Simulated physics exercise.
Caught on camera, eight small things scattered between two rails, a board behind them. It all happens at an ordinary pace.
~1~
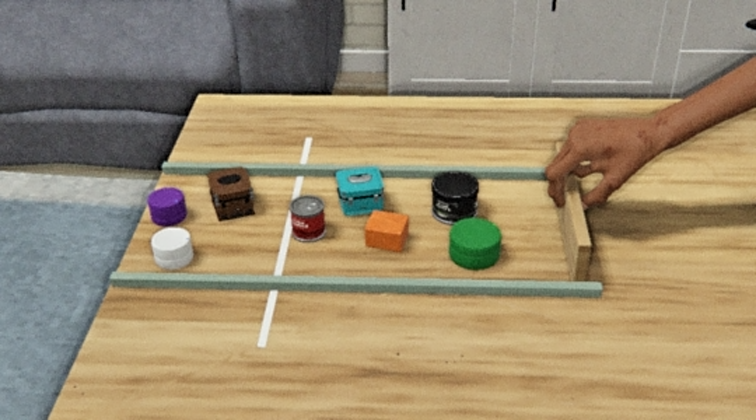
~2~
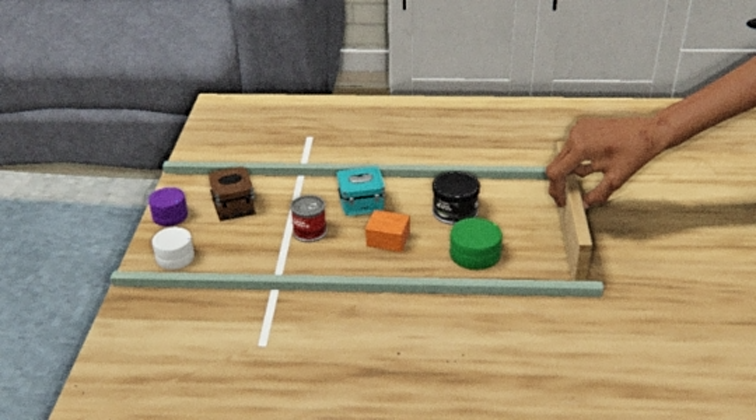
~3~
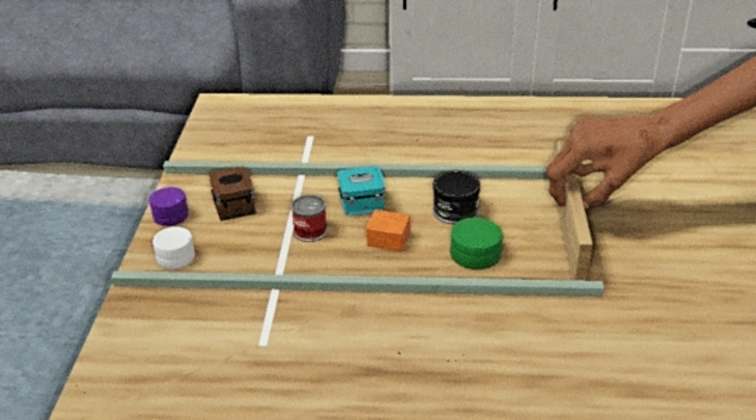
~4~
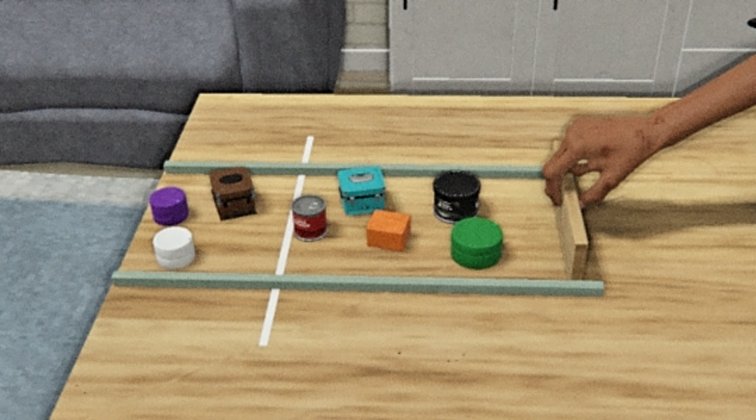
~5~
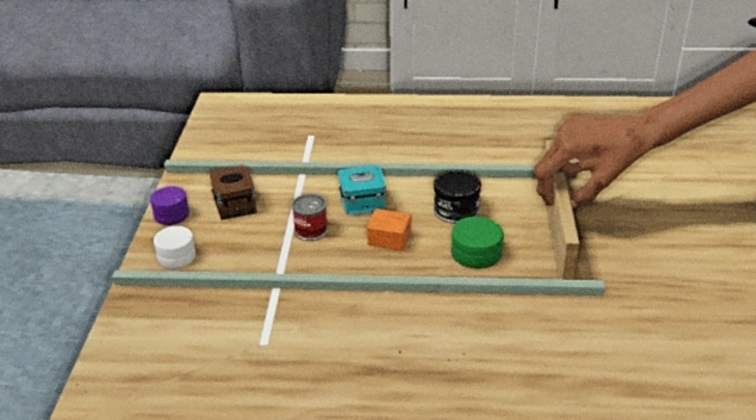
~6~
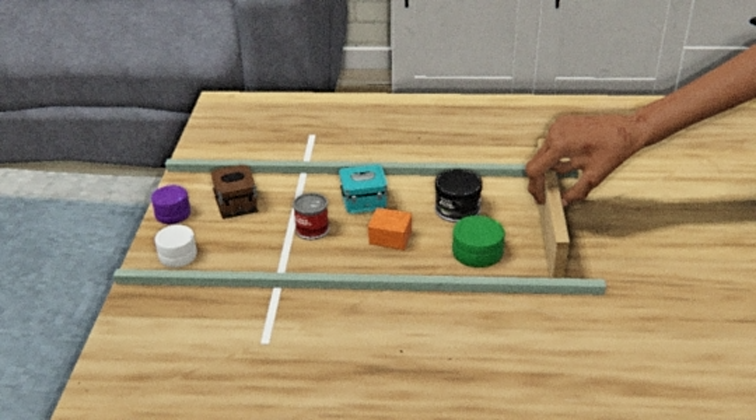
A hand held a wooden board upright at the right end of two rails, then slid it slightly left, while the eight small lids, tins and boxes between the rails stayed put.
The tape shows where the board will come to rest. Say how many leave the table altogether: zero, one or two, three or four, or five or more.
As it turns out, the number that fall off is zero.
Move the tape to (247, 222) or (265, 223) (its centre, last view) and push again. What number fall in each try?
Down on the floor: 0 and 0.
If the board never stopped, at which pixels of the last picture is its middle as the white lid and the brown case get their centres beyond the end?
At (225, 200) for the white lid; at (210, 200) for the brown case.
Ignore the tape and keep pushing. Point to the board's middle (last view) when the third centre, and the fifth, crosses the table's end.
Near (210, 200) and (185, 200).
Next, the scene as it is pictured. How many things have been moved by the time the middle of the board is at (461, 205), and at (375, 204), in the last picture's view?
The counts are 2 and 5.
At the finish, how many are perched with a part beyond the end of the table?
0 of them.
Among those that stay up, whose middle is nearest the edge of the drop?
Foremost is the purple lid.
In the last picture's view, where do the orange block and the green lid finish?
First (247, 221), then (259, 245).
Soon after, none off yet; purple lid at rest near (171, 205); white lid at rest near (176, 246); brown case at rest near (235, 191).
In the end, the number that fall off is zero.
